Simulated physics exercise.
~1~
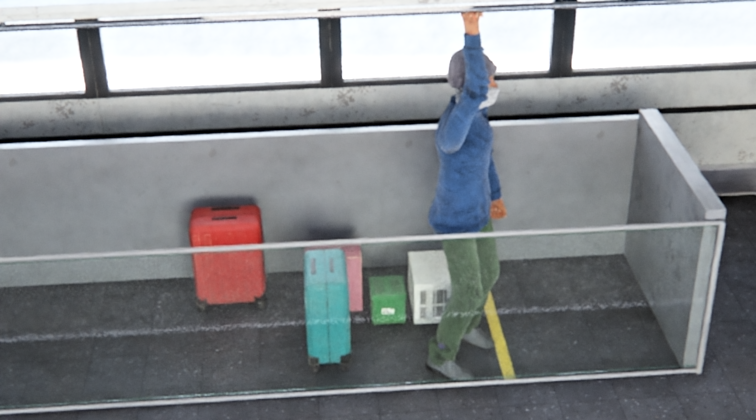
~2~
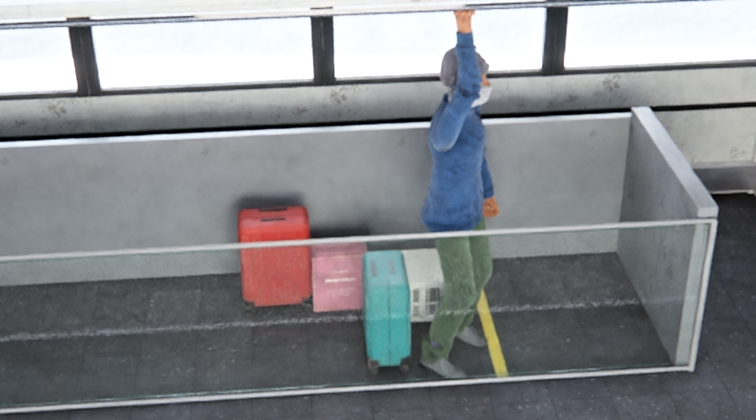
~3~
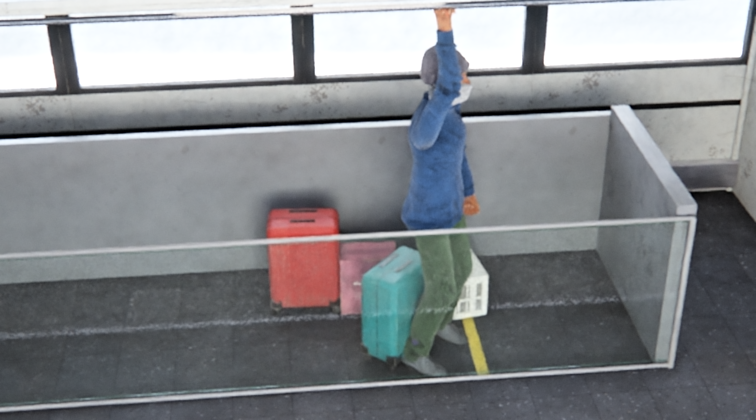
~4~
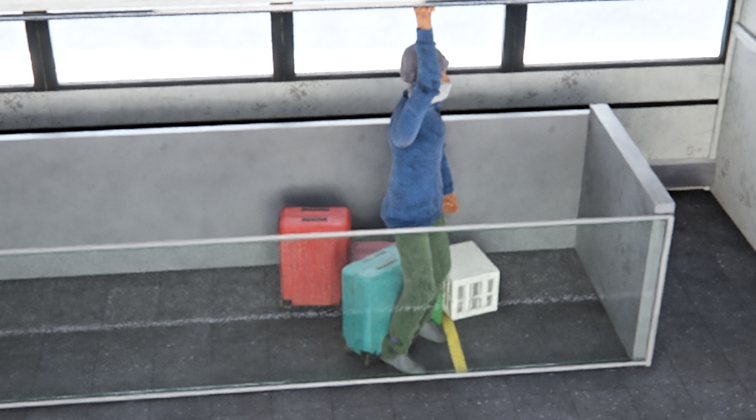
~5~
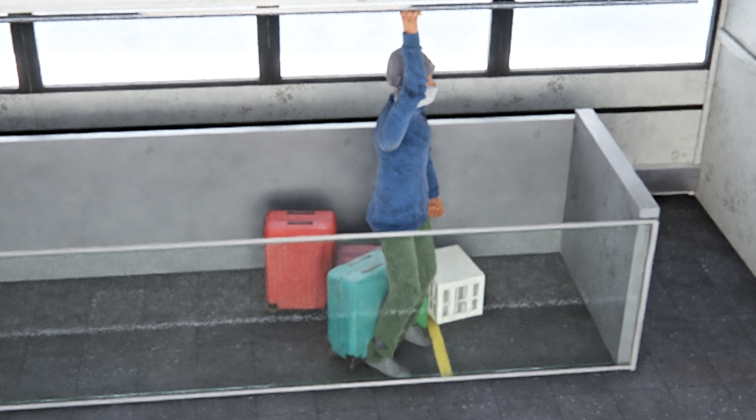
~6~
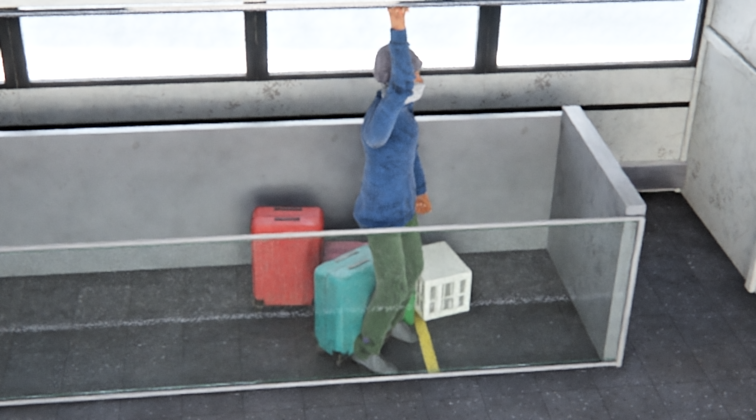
Luggage in a walled bay slides right across the dark floor, while a masked person in a blue top stands braced, one hand gripping the rail overhead. The big red case and the small teal case roll right, and the pink carton shifts the same way beside them. The teal case reaches the person's legs and stops there, as the white crate slides right past the yellow line. The red case rolls a little farther, then everything settles. At the end the red, teal, pink and green pieces rest short of the line, with only the white crate beyond it.
